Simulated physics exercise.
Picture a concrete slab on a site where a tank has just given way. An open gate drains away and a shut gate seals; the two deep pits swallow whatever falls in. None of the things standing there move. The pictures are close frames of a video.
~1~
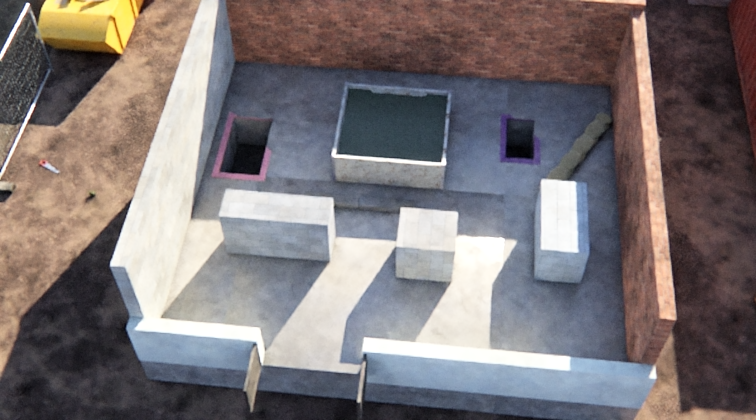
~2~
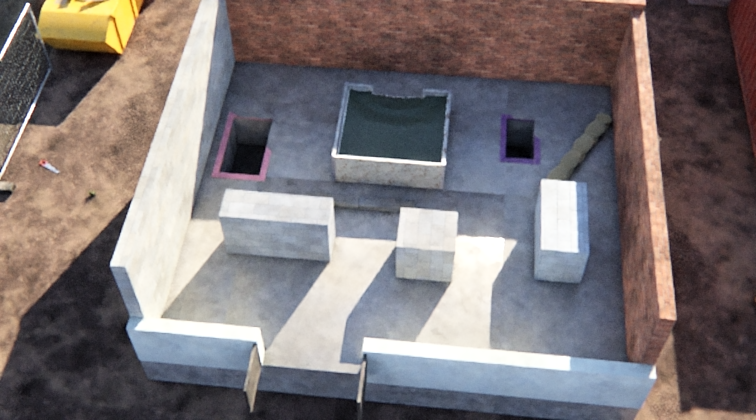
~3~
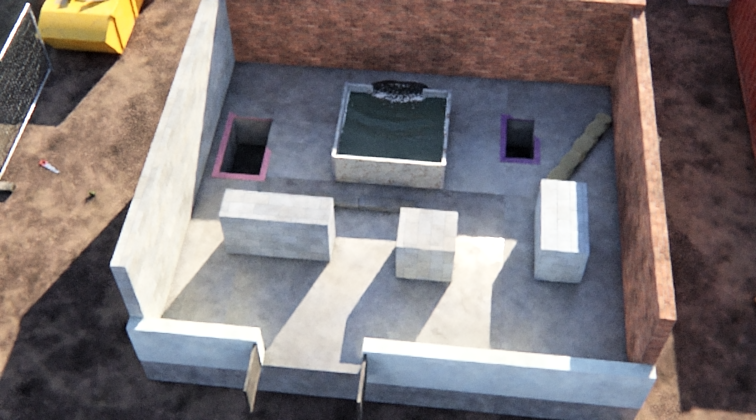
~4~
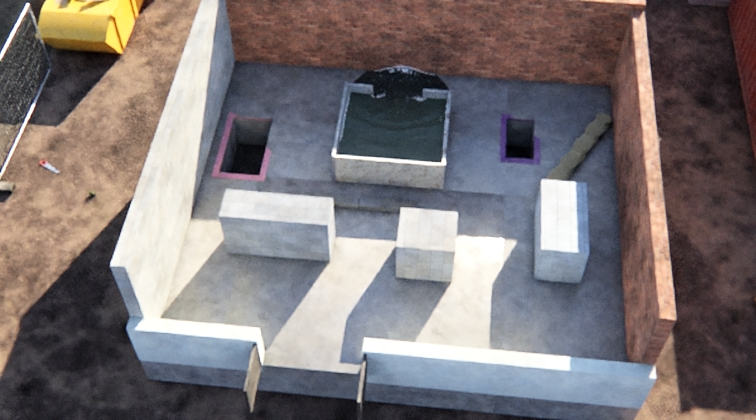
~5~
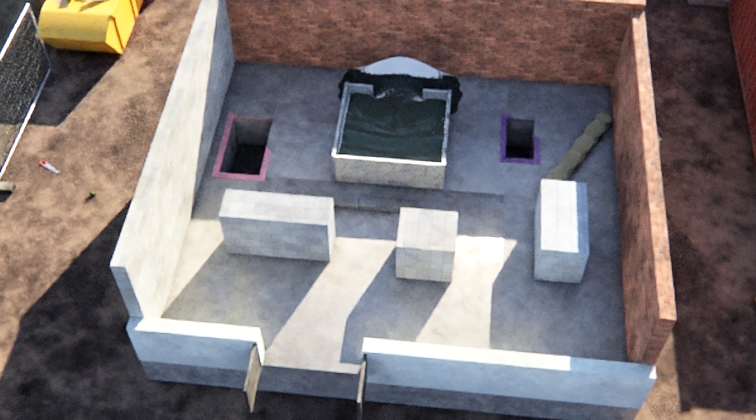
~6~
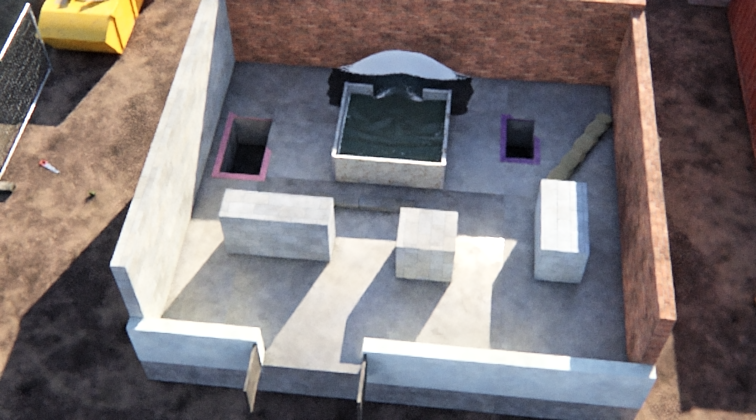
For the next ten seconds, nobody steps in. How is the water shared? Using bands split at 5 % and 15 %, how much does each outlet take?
The gate accounts for a negligible part - below five per cent; the pink pit accounts for a substantial part - beyond fifteen per cent; the purple pit accounts for a substantial part - beyond fifteen per cent.
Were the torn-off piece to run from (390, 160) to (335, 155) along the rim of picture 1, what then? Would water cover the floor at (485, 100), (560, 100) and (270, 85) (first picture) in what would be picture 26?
In turn: Not flooded, dry, no water.
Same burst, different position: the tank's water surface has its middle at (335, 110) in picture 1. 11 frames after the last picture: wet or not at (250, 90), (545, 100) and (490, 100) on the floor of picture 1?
As listed: Flooded, flooded, awash.
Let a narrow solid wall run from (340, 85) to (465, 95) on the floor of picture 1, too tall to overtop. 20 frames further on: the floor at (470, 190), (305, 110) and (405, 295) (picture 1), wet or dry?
One after the other: Free of water, under water, dry.
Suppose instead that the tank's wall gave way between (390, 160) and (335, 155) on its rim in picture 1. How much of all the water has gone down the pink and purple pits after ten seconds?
In percent: Pink 20, purple 2.
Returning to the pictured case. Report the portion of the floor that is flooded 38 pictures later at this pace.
Estimate: Some 40 in a hundred.
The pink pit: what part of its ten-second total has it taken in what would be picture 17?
About 0 per cent.
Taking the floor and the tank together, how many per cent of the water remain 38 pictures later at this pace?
That works out to about 72 percent.
A moment on, water covers 10 % of the floor; the gate 0 %, the pink pit 0 %, the purple pit 0 %.
Next, water covers 25 % of the floor; the gate 0 %, the pink pit 0 %, the purple pit 1 %.
Then, water covers 30 % of the floor; the gate 0 %, the pink pit 6 %, the purple pit 4 %.
Later, water covers 40 % of the floor; the gate 0 %, the pink pit 19 %, the purple pit 10 %.
In the end, water covers 45 % of the floor; the gate 0 %, the pink pit 30 %, the purple pit 19 %.
